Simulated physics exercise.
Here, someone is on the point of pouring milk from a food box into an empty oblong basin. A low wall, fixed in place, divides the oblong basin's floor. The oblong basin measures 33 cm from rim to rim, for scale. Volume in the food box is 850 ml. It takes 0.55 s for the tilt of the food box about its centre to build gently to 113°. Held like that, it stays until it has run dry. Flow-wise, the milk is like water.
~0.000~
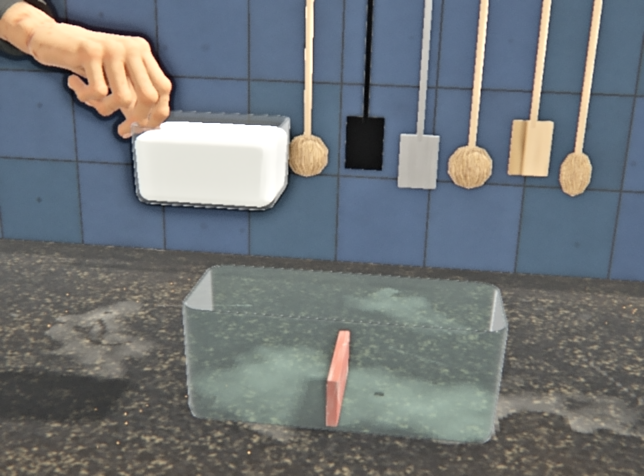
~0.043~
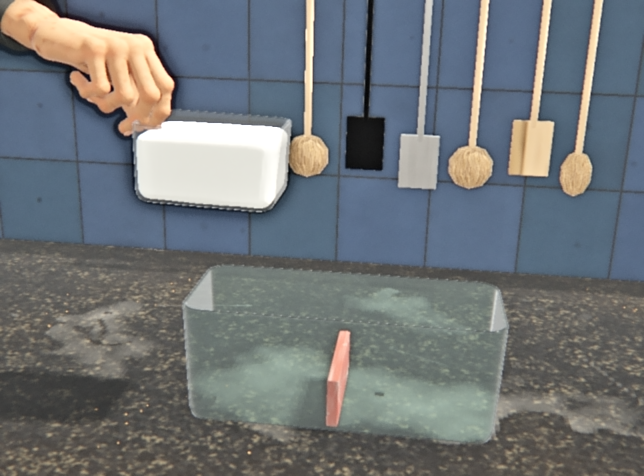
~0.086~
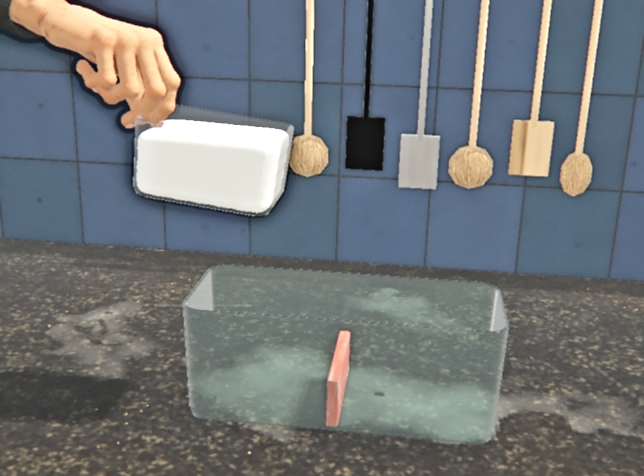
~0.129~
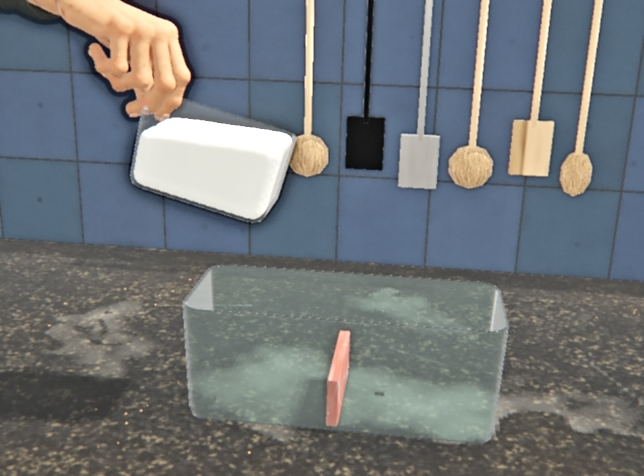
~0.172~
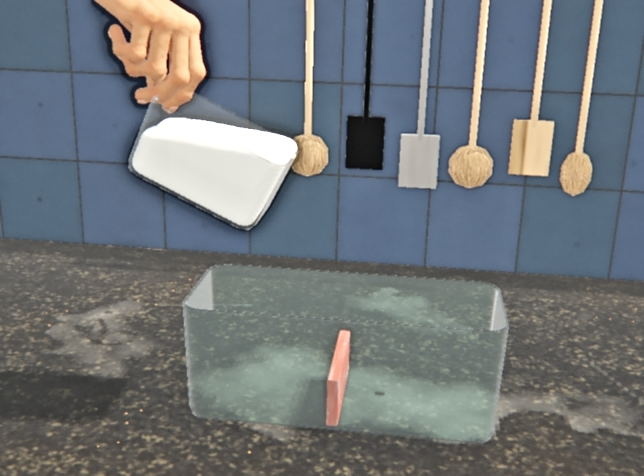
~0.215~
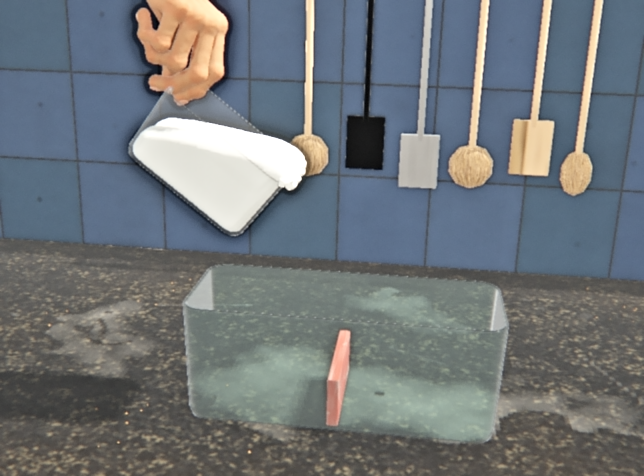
On a speckled dark counter against blue tiles, with utensils hanging behind, a hand holds a clear box of white milk above and left of an empty glassy basin divided by a low reddish wall. The hand rises and moves right, gradually tilting the box rightward until milk bulges over its right edge.
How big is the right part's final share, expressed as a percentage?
Some 37 per cent.
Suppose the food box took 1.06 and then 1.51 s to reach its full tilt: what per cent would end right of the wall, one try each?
First 60, then 60 per cent.
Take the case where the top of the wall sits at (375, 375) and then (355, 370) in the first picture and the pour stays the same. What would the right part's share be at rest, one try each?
One try each: Around 25 percent and then around 30 percent.
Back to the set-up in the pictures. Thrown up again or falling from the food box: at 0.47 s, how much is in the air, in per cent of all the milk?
44 %.
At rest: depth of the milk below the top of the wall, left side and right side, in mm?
The left side gives some 30 mm, the right side some 38 mm.
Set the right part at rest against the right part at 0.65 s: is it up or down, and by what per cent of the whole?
Looks like it went upward, around 1 per cent.
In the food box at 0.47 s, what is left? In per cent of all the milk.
About 14 per cent.
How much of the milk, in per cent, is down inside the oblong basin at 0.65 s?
Reading: Approx. 86 %.
Then, 0.47 s in, the tilt is 107° and 15 per cent is still to pour, 16 is left of the wall and 26 right of it.
Then, 0.65 s in, the tilt is 113° and 2 per cent is still to pour, 51 is left of the wall and 36 right of it.
Then, 0.84 s in, the tilt is 113° and 0 per cent is still to pour, 50 is left of the wall and 35 right of it.
Then, 1.05 s in, the tilt is 113° and 0 per cent is still to pour, 53 is left of the wall and 37 right of it.
Finally, 53 per cent lies left of the wall, 37 right of it and 10 outside.
